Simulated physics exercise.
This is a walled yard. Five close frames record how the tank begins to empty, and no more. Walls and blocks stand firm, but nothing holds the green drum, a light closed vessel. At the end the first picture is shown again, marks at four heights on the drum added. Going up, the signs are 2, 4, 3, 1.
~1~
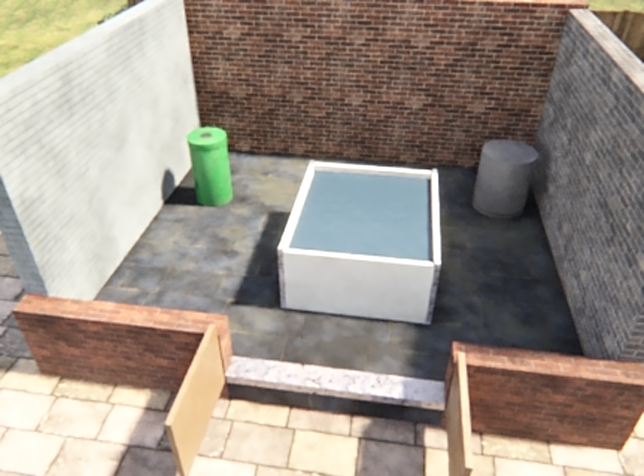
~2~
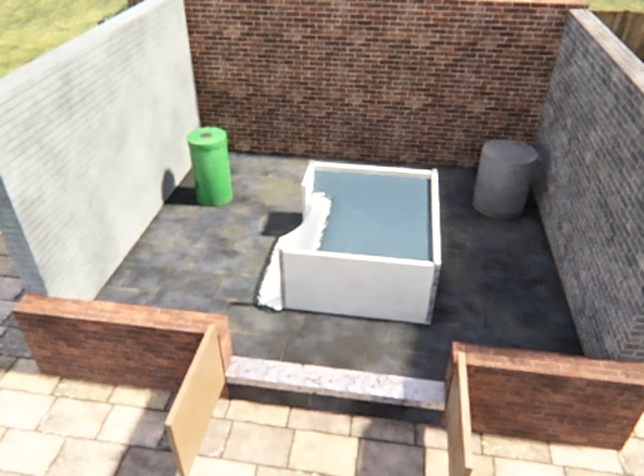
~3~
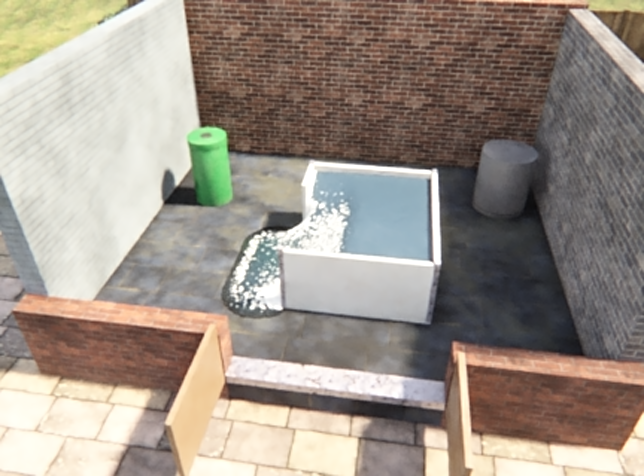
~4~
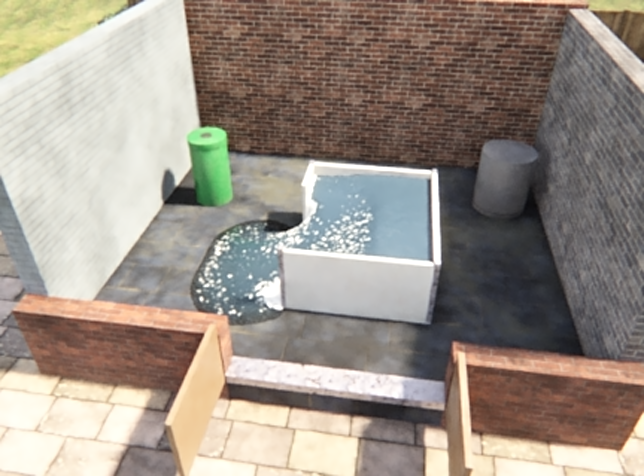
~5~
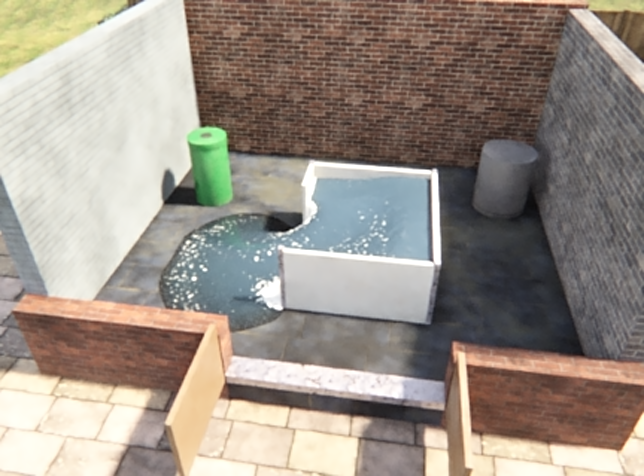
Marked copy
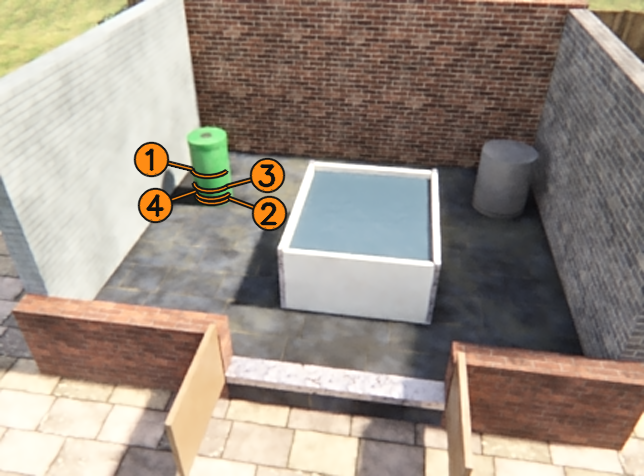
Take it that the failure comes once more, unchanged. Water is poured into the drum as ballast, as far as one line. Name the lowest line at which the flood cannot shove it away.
It is 1.
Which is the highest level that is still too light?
That is level 3.
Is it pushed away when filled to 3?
Yes, it does.
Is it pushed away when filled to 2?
Yes, it does.
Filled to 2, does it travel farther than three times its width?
Yes, clearly.
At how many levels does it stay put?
One of them.
In orange, 1 at (204, 176); 2 at (208, 203); 3 at (206, 191); 4 at (208, 199); from the bottom up 2, 4, 3, 1.
With 1, it does not move.
With 2, it is pushed about 6 times its own width away.
With 3, it is pushed about half its own width away.
With 4, it is pushed about 3 times its own width away.
